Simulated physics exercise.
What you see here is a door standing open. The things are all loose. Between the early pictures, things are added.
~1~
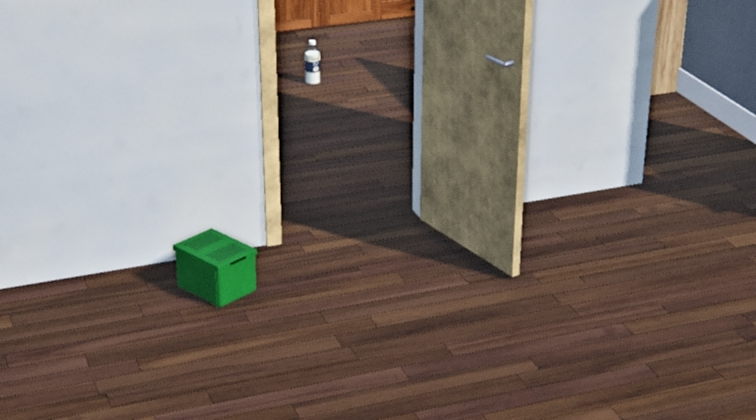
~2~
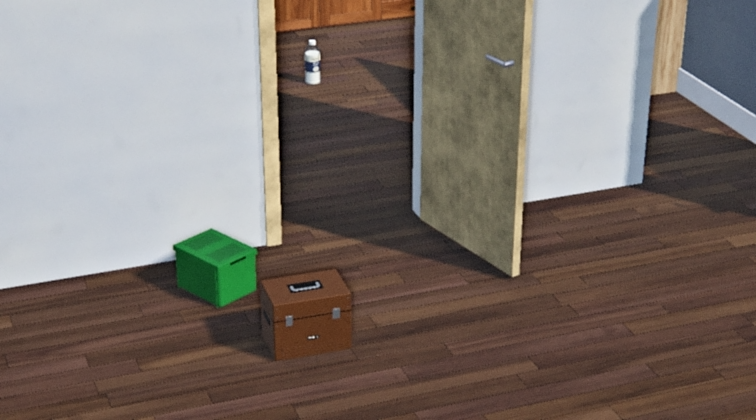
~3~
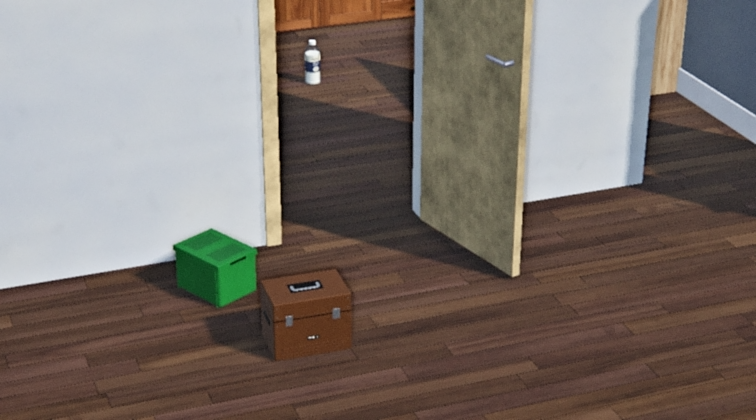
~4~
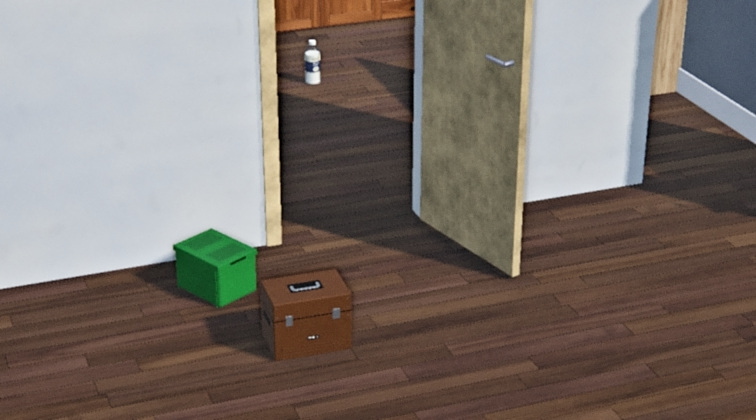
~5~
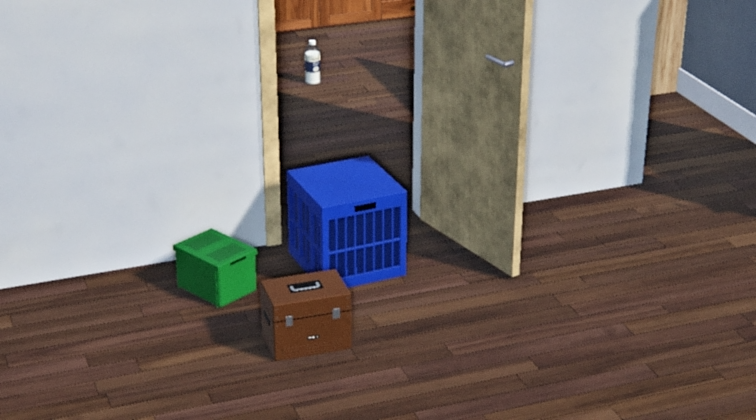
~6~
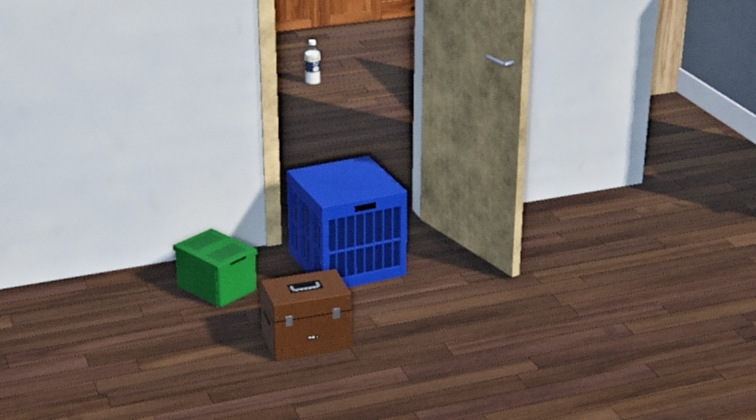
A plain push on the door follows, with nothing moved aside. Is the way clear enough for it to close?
Well, the door doesn't make it all the way in the end.
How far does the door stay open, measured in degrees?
Roughly 60°.
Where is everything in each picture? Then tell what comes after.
The first picture shows door wide open and still.
The second picture shows door wide open and still; brown toolbox (306, 315); green tote (216, 268).
The third picture shows door wide open and still; brown toolbox (306, 315); green tote (216, 268).
The fourth picture shows door wide open and still; brown toolbox (306, 315); green tote (216, 268).
The fifth picture shows door wide open and still; brown toolbox (306, 315); green tote (216, 268).
The sixth picture shows door wide open and still; blue chest (346, 223); brown toolbox (306, 315).
Then, 0.40 s after the last picture, door 95° open.
Then, 0.60 s after the last picture, door 84° open.
Then, 0.80 s after the last picture, door 70° open.
Then, 0.90 s after the last picture, door 62° open.
At rest, door 60° open; all 3 in place. Seen from the same camera at the end, blue chest near (342, 222).
